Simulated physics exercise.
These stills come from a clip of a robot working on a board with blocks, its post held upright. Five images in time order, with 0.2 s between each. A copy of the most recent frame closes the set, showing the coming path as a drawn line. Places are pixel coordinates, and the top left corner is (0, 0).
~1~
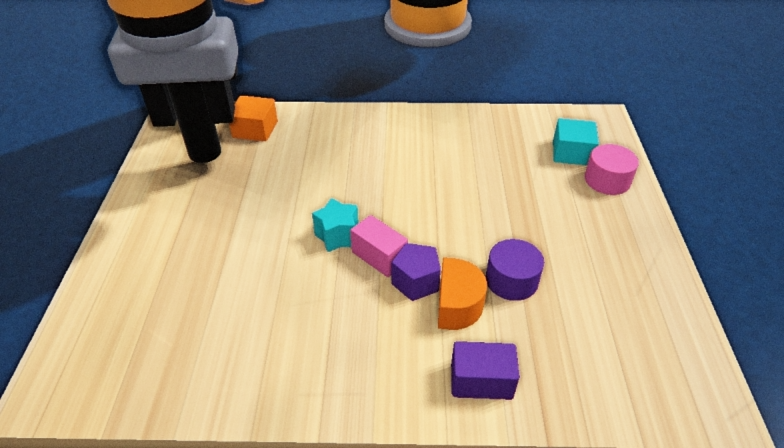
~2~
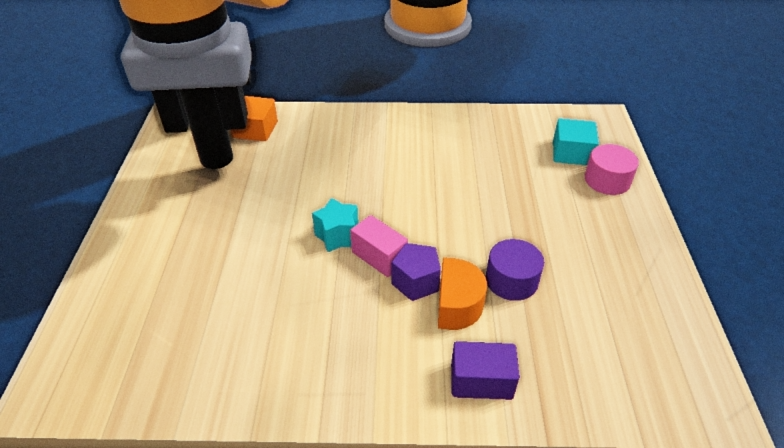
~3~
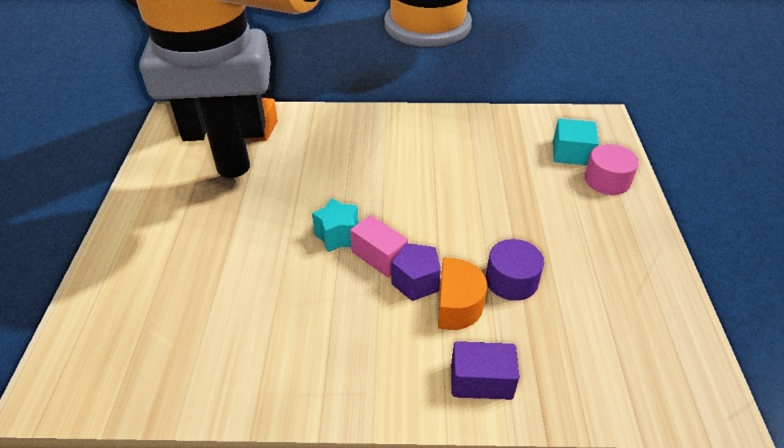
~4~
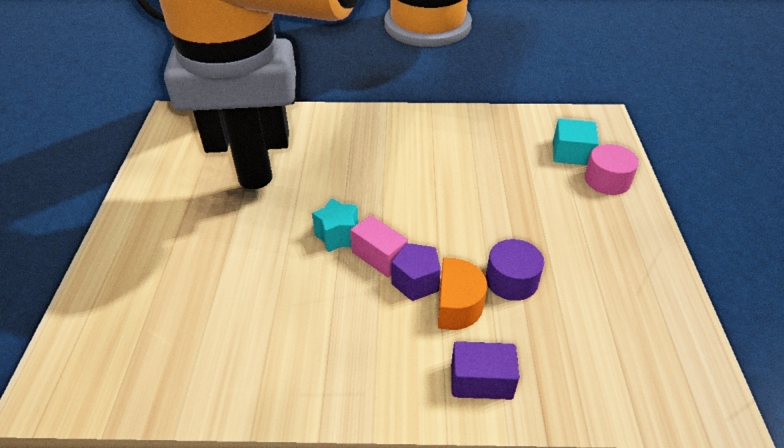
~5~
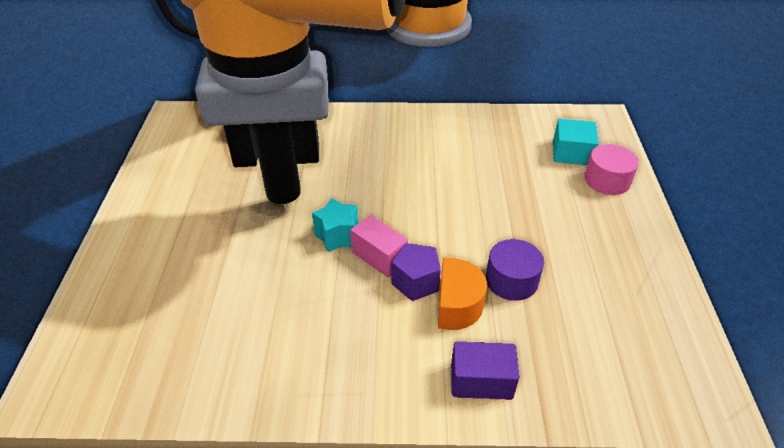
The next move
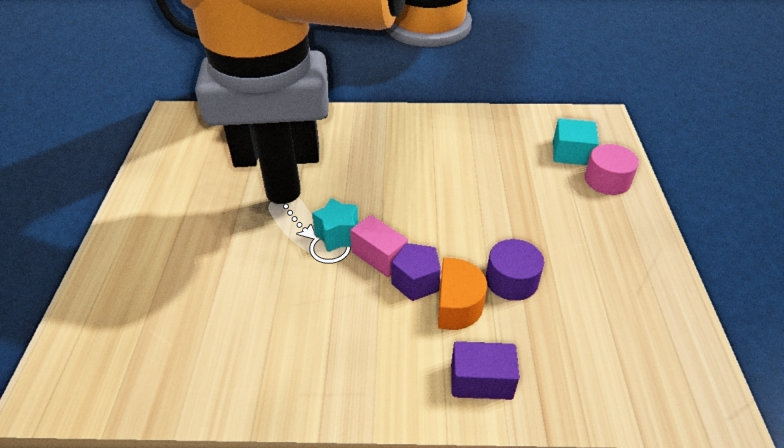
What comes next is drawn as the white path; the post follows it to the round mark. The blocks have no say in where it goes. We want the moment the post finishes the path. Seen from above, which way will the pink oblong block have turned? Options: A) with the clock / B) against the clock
(A)
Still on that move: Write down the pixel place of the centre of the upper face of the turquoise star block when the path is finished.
At (361, 213).
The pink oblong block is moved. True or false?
Verdict: True.
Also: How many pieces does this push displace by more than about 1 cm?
The answer is two blocks.
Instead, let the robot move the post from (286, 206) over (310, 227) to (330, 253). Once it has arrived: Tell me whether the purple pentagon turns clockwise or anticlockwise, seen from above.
Bird's-eye view: Clockwise.
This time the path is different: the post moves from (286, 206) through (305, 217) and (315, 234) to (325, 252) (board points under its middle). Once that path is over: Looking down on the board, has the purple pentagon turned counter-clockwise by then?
The answer is no.
Path on the board, from (286, 206) over (303, 229) to (330, 247).
On the path given first. Halfway along, post (301, 215); nothing pushed yet.
At the end, post (329, 234); turquoise star block (361, 213), turned 65° anticlockwise; pink oblong block (399, 228), turned 30° clockwise; purple pentagon (422, 263), turned 15° clockwise.
